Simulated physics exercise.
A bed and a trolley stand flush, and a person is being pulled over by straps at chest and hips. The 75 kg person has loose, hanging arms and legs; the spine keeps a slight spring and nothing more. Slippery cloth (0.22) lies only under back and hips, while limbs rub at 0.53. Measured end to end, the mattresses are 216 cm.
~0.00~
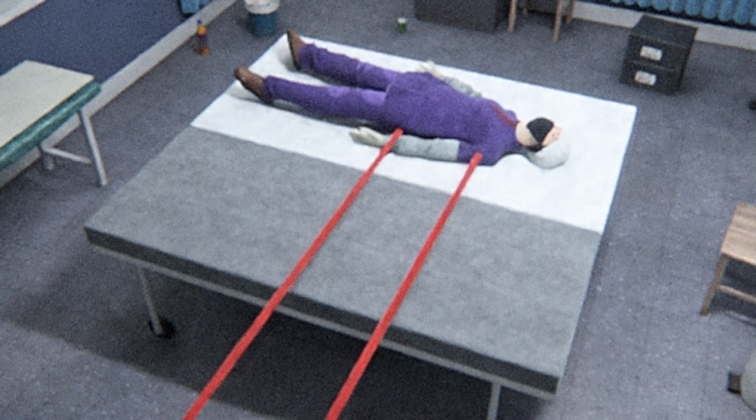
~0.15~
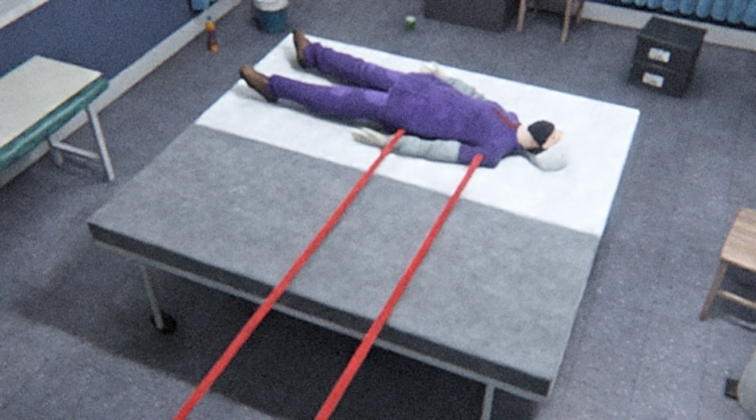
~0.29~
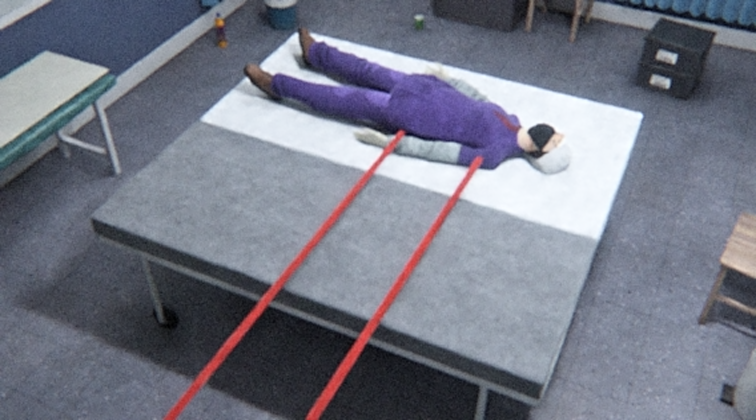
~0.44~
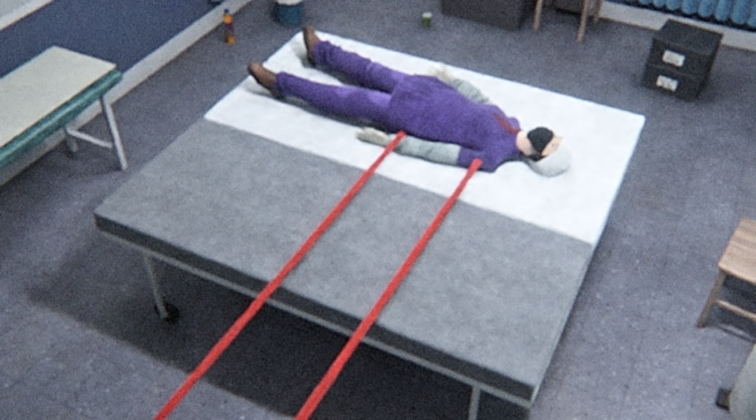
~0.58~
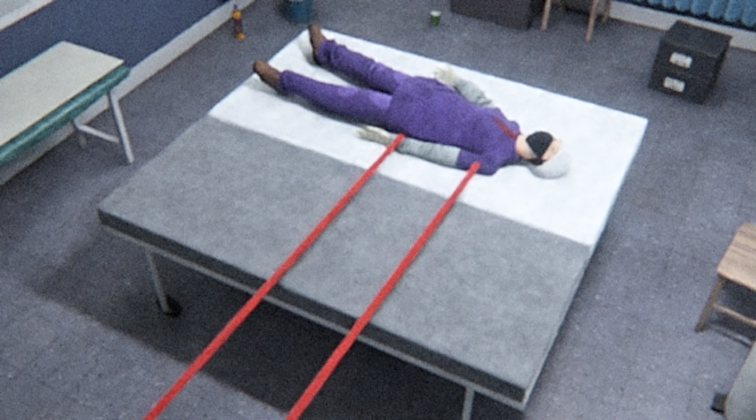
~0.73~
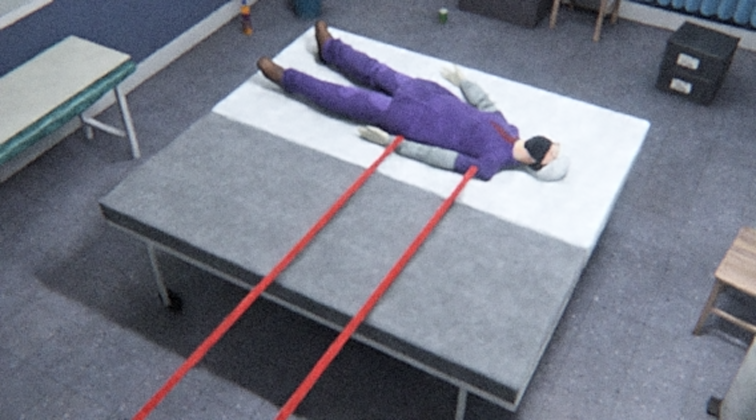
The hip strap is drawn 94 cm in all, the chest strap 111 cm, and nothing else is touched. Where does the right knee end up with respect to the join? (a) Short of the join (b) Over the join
b, over the join.
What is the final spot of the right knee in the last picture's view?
Close to (359, 164).
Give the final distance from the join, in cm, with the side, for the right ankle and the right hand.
The right ankle ends 24 cm short of the join and the right hand 8 cm short.
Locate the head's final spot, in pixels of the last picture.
I'd say about pixel (465, 312).
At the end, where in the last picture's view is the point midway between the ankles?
Around (336, 128).
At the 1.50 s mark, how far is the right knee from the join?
Position: Approx. 42 cm short.
After 1.00 s the right knee is 56 cm short of the join, near (377, 80) in the last picture's view.
After 1.50 s the right knee is 42 cm short of the join, near (374, 98) in the last picture's view; the head 7 cm short of the join.
After 2.00 s the right knee is 23 cm short of the join, near (370, 123) in the last picture's view; the head 24 cm past the join.
When all is still (4.1 s), head crosses the join; left hand crosses the join; right hand stops short of the join; left ankle stops short of the join; right ankle stops short of the join; right knee crosses the join.
